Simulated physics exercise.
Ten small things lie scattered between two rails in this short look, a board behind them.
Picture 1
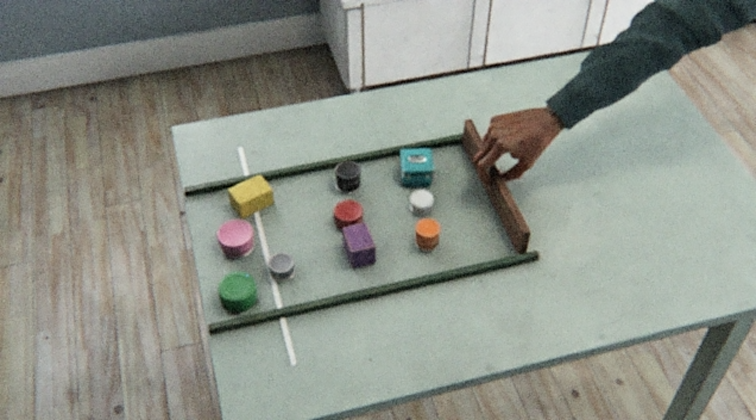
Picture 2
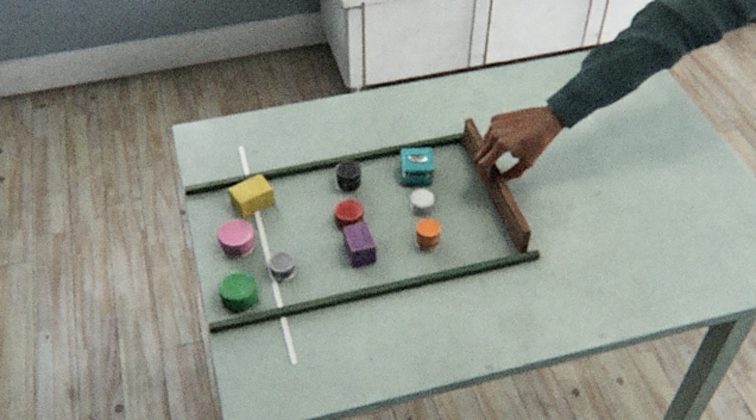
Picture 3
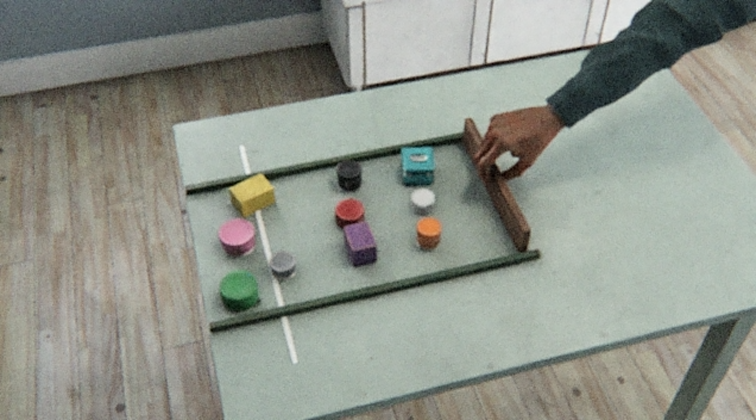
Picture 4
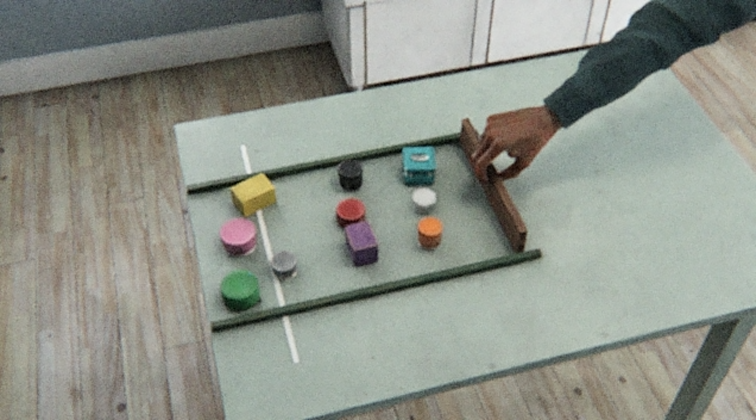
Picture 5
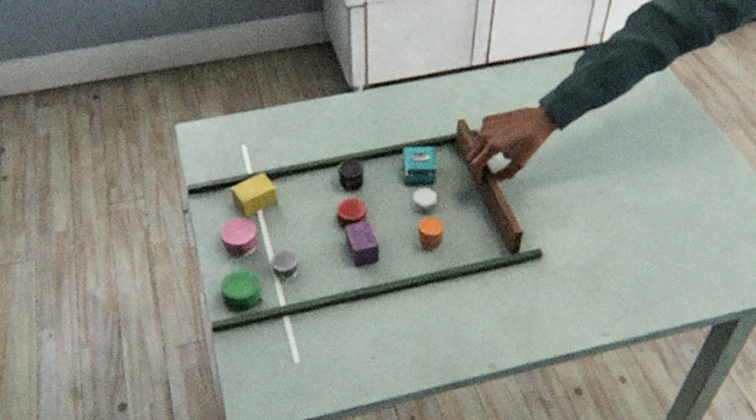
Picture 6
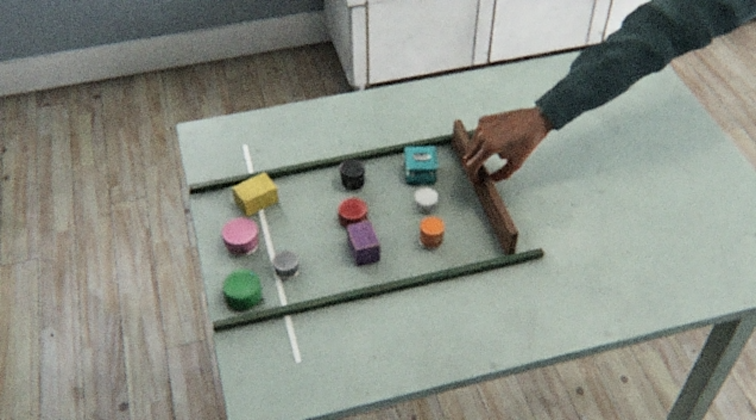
On a pale green table, a hand slides a brown board slightly left between rails.
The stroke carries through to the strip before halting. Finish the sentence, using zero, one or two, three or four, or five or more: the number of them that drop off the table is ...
The number that drop off the table is one or two.
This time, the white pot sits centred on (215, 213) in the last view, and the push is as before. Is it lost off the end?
In that case the white pot drops away.
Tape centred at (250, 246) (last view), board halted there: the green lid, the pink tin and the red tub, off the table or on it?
Green lid goes off, pink tin stays put, red tub stays put.
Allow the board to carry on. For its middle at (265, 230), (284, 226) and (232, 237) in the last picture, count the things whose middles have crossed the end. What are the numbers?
Middles past end - pos 1: 1, pos 2: 0, pos 3: 5.
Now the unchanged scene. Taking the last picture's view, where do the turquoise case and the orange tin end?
Final positions: Near (243, 201); near (265, 275).
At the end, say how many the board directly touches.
Counting them up gives 4.
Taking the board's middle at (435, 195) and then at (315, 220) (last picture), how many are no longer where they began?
Counts: 2, 8.
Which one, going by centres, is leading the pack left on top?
Green lid ends nearest.
Soon after, none off yet; green lid at rest near (242, 289); pink tin at rest near (241, 237); yellow block at rest near (256, 194).
After that, none off yet; green lid at rest near (242, 289); pink tin at rest near (241, 237); yellow block moving near (251, 196).
In the end, the number that fall off is one or two; gone, yellow block.
